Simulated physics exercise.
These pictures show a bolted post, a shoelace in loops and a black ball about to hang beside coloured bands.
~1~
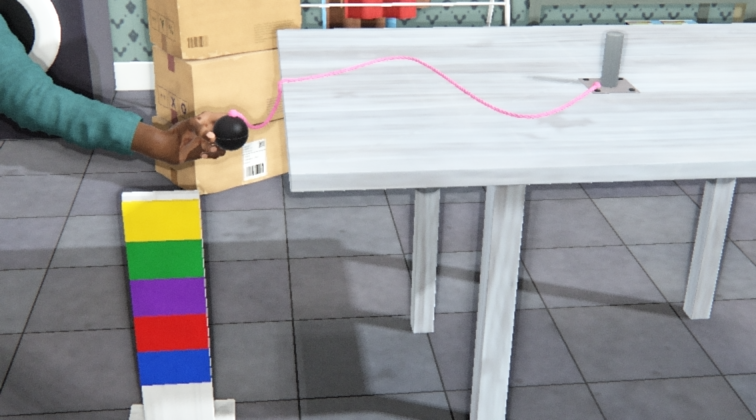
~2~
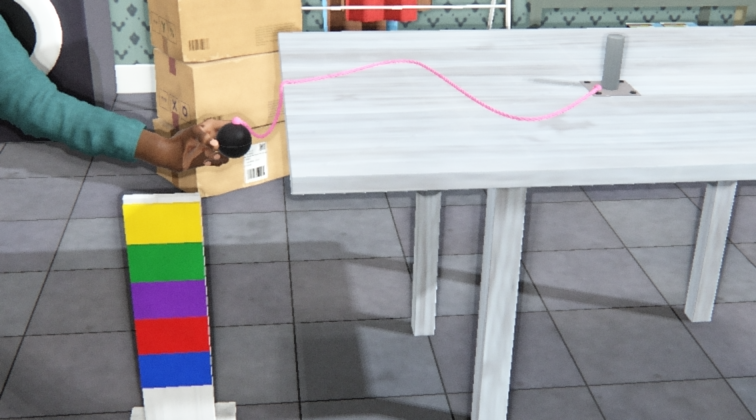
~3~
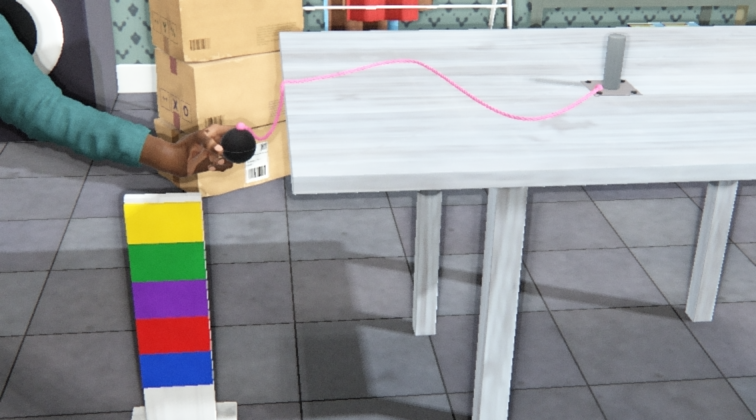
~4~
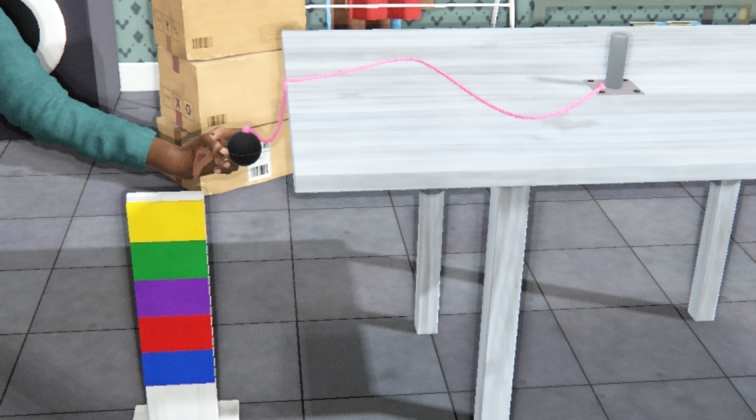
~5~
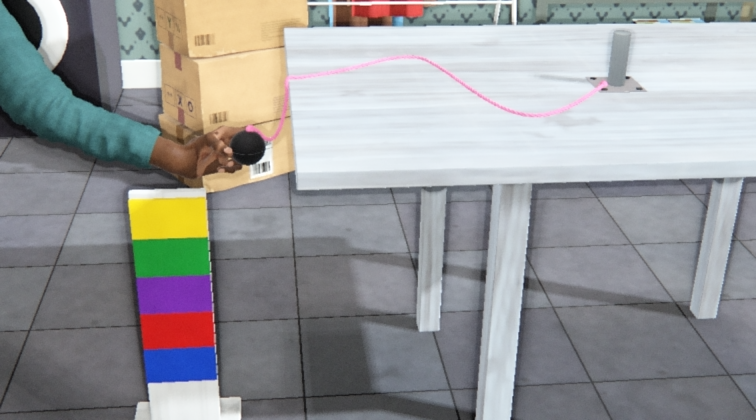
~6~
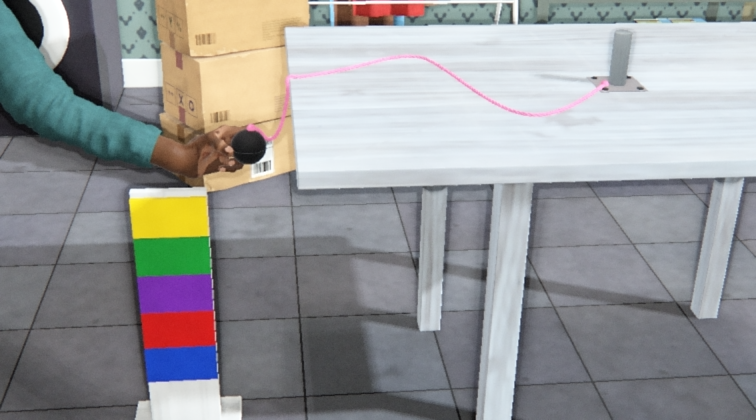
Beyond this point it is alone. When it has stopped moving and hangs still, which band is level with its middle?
Blue.
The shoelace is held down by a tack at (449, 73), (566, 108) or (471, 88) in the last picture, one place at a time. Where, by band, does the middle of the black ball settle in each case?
Results, in sequence: Green / red / purple.
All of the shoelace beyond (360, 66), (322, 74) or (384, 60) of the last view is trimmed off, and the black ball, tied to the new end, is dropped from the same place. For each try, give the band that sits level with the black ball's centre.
In the order given, it comes out as yellow; green; above them all.
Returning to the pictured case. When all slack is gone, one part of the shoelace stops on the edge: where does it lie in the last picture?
It's the bit near (433, 63).
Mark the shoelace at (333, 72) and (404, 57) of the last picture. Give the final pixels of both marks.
First: (295, 222). Second: (291, 136).
Soon after, ball near (260, 361); level with blue.
Then, ball near (325, 347); level with red.
Further on, ball near (283, 356); level with blue.
At rest, ball near (301, 360); level with blue. Its middle rests at the blue band.
